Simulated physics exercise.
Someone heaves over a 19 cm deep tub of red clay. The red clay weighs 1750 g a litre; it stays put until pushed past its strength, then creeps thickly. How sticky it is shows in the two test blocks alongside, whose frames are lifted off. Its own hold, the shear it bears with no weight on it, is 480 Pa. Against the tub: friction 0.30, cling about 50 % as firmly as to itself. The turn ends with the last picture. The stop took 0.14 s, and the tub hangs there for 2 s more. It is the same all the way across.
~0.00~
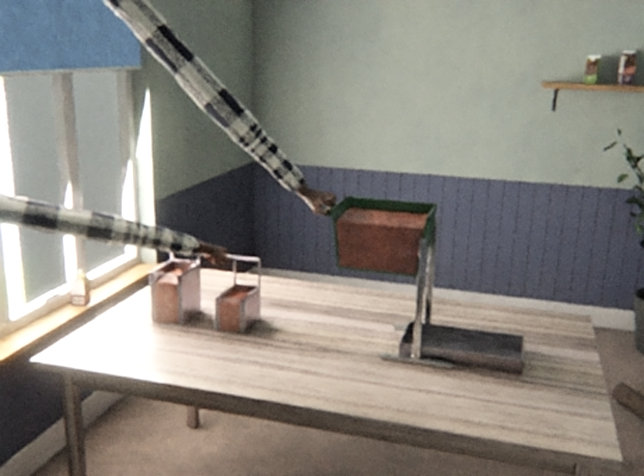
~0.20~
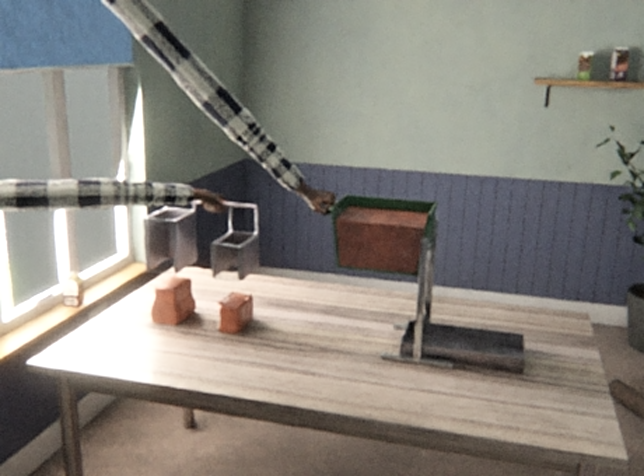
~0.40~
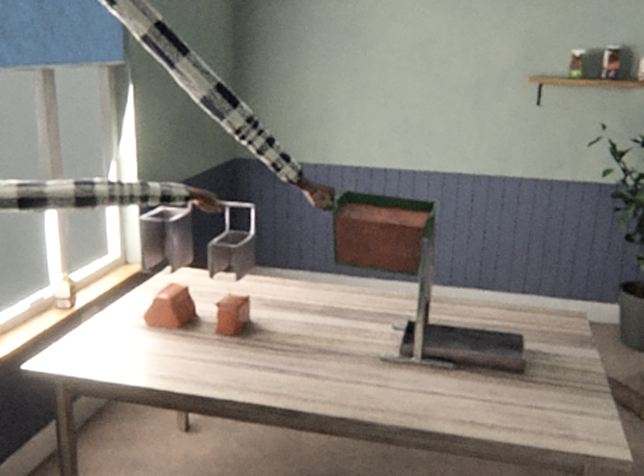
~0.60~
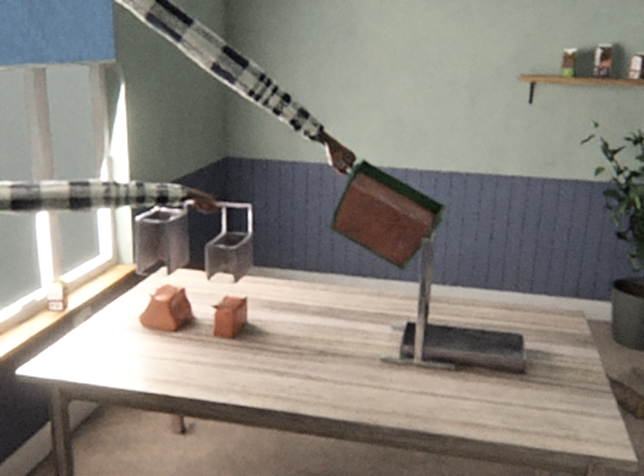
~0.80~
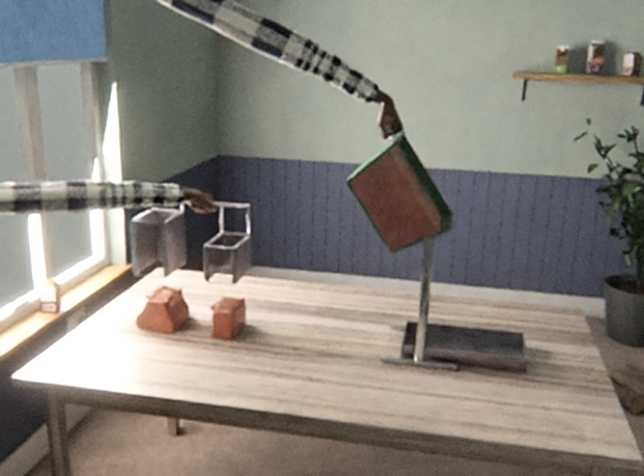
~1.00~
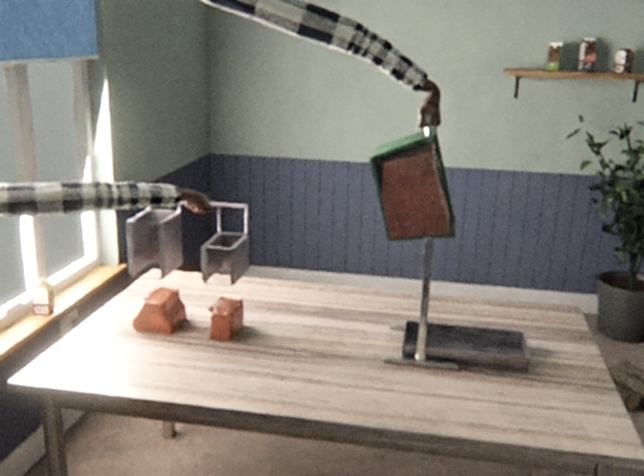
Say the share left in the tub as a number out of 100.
The share left in the tub is near 60 %.
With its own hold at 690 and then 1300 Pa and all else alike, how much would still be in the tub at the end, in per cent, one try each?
In turn about 65 %, 100 %.
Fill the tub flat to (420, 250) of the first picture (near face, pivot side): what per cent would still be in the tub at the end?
It would be near 100 %.
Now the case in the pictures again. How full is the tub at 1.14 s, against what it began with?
Near 90 %.
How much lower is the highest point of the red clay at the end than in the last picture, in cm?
About 12 cm.
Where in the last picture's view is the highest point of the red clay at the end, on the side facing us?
Around (394, 191).
After 1.14 s, the tub is at 75 degrees and holds 90 %.
After 1.31 s, the tub is at 75 degrees and holds 67 %.
After 1.48 s, the tub is at 75 degrees and holds 60 %.
After 1.65 s, the tub is at 75 degrees and holds 60 %.
After 3.00 s, at the end, the tub is at 75 degrees and holds 60 %.
